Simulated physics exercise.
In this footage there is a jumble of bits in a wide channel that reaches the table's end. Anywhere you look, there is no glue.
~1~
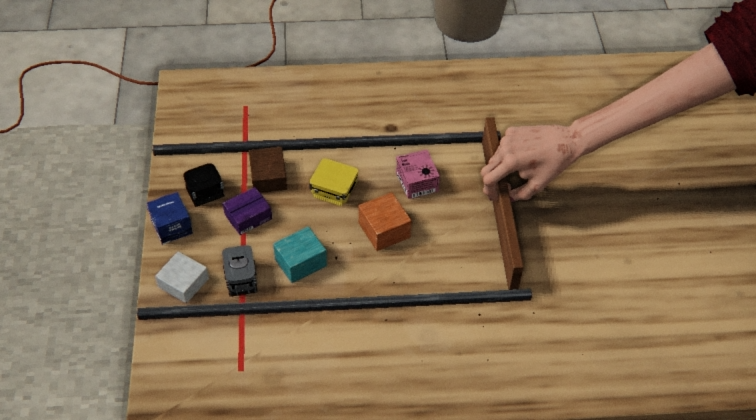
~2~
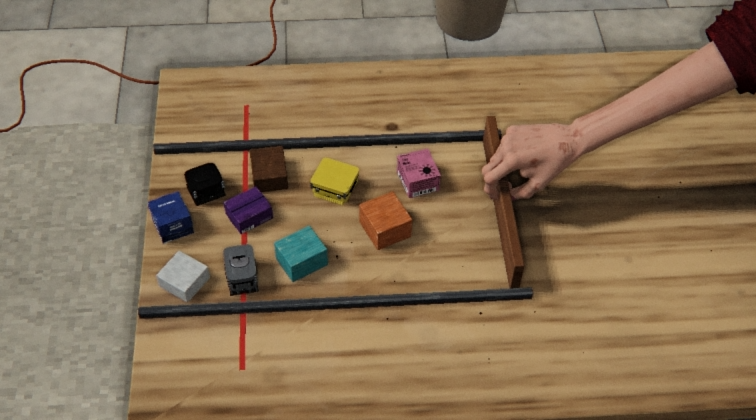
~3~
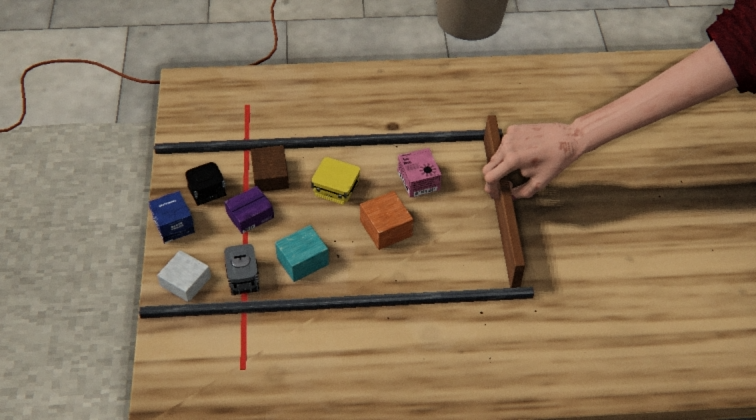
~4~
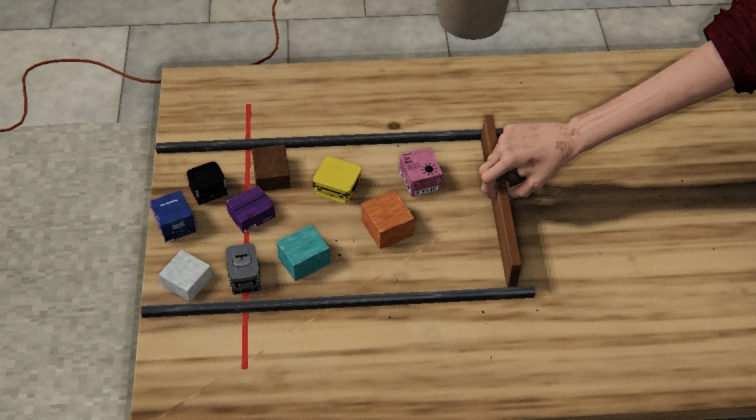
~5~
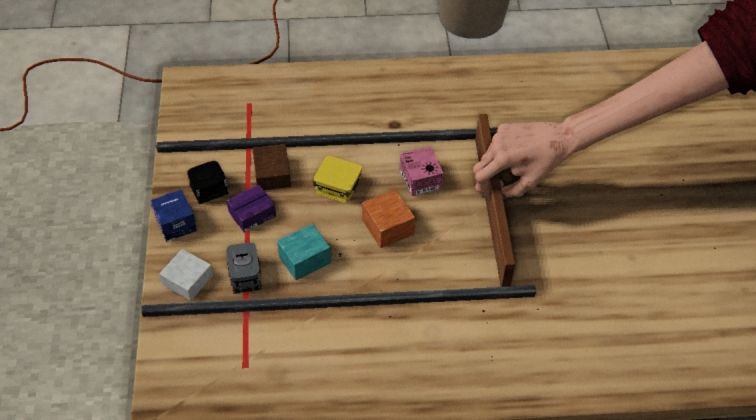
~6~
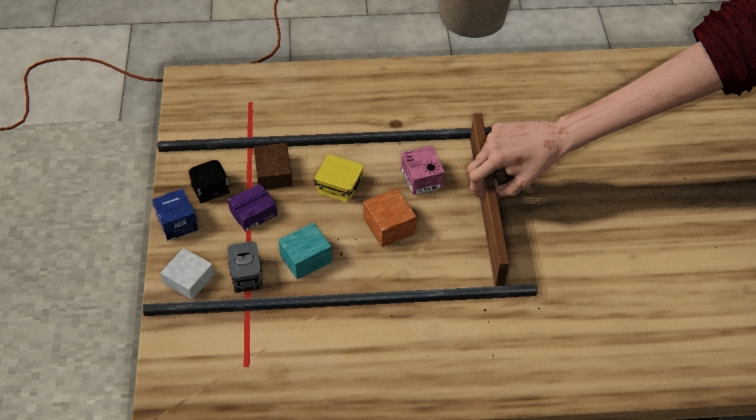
A hand slowly shifts a wooden board slightly left between two dark rails, the scattered coloured blocks beyond it staying apart.
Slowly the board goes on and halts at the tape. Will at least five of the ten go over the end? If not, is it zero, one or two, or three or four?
From what happens, the ones that come off the end make zero in total.
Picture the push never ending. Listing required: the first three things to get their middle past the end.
The order is the black case, then the blue box, then the white block.
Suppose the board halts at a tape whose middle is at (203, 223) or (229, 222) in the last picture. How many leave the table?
It would be 4 and 3.
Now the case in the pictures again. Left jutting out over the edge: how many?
The number would be 3.
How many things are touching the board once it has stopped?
Contact count: 3.
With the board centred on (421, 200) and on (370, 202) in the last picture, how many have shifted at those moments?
Well, it's 1 at the first one and 3 at the second.
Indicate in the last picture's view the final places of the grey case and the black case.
Going in order, first (196, 273) and next (157, 179).
Soon after, none off yet; blue box at rest near (175, 215); white block at rest near (188, 274); black case at rest near (209, 181).
Then, none off yet; blue box at rest near (169, 218); white block at rest near (188, 274); black case moved about its own width near (186, 181).
At rest, the number that fall off is zero.
